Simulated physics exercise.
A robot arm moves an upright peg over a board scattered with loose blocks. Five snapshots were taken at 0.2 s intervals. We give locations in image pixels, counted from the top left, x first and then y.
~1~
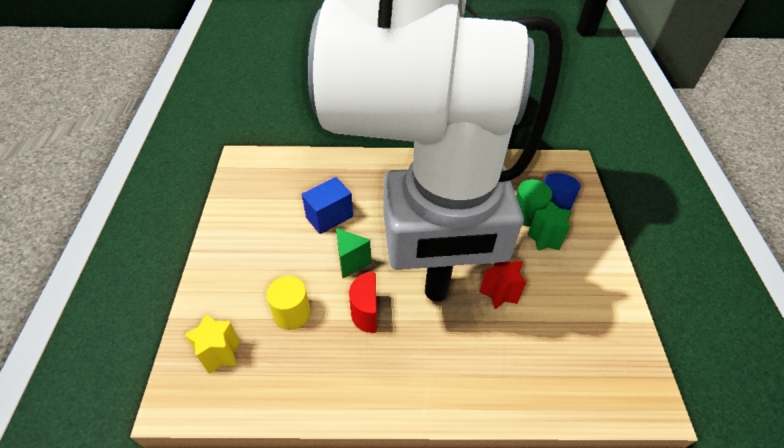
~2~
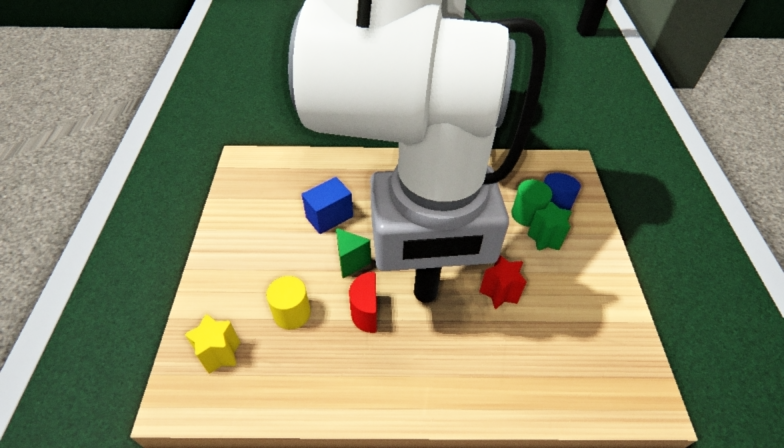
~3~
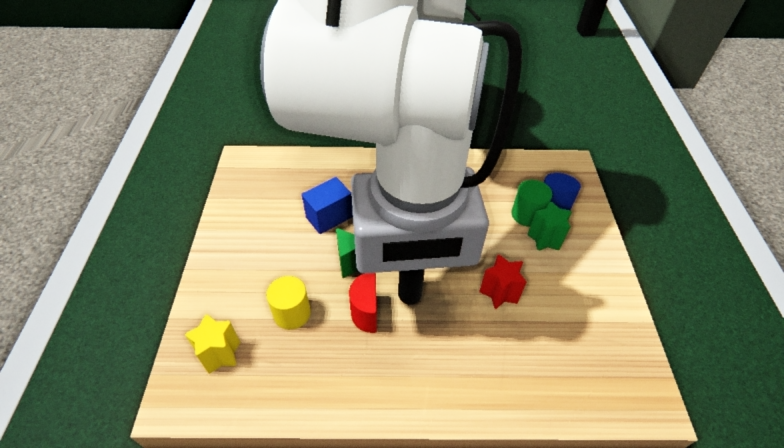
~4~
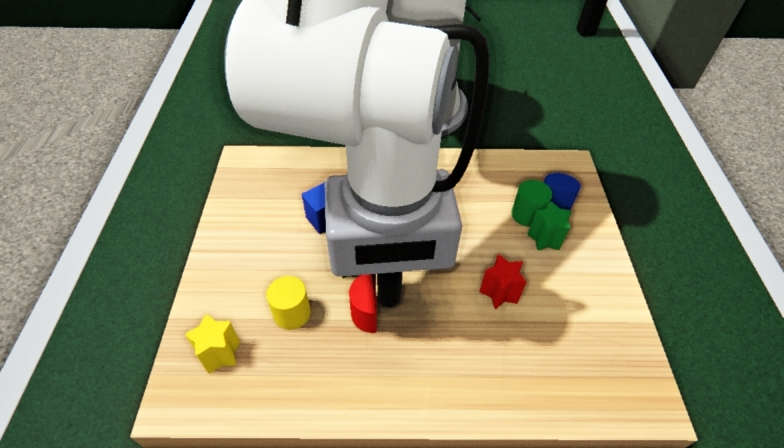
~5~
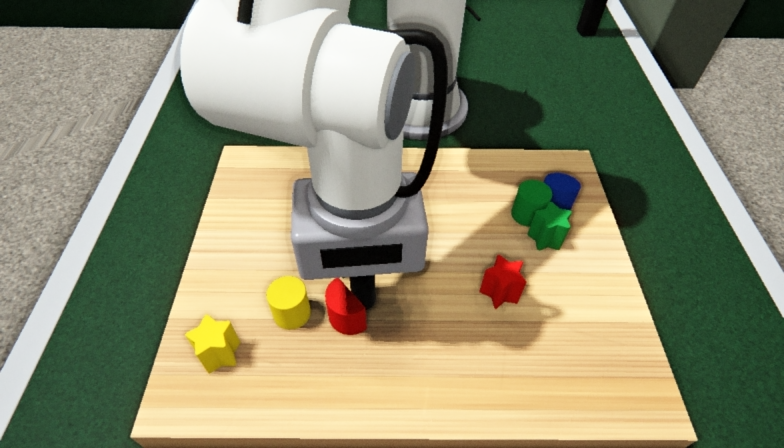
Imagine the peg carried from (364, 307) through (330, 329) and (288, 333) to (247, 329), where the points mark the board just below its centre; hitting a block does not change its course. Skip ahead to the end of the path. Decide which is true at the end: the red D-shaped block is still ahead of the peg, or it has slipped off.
The peg moves past it.
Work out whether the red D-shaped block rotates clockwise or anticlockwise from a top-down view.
Twists anticlockwise.
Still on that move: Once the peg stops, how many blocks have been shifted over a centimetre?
Blocks displaced: 2.
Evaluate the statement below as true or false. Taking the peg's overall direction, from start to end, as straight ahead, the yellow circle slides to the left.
This is false.
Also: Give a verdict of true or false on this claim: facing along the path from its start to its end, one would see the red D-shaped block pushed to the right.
The statement is false.
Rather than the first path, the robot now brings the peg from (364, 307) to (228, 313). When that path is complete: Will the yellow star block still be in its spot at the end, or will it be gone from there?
It is shifted.
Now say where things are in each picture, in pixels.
Peg's lower end at (436, 292); yellow star block at (208, 334); yellow circle at (286, 292); red D-shaped block at (364, 292), in the first picture.
Peg at (425, 293); blocks still, in the second picture.
Peg at (410, 295); blocks still, in the third picture.
Peg at (389, 297); blocks still, in the fourth picture.
Peg at (364, 300); yellow star block at (208, 334); yellow circle at (286, 292); red D-shaped block at (342, 298), in the fifth picture.
On the path given first. One third of the way, peg at (328, 322); yellow circle at (281, 292); red D-shaped block at (302, 320), turned 20° clockwise.
Two thirds of the way, peg at (286, 326); yellow circle at (262, 291); red D-shaped block at (263, 333).
At the end, peg at (244, 323); yellow star block still; yellow circle at (242, 280); red D-shaped block at (253, 335), turned 45° anticlockwise.
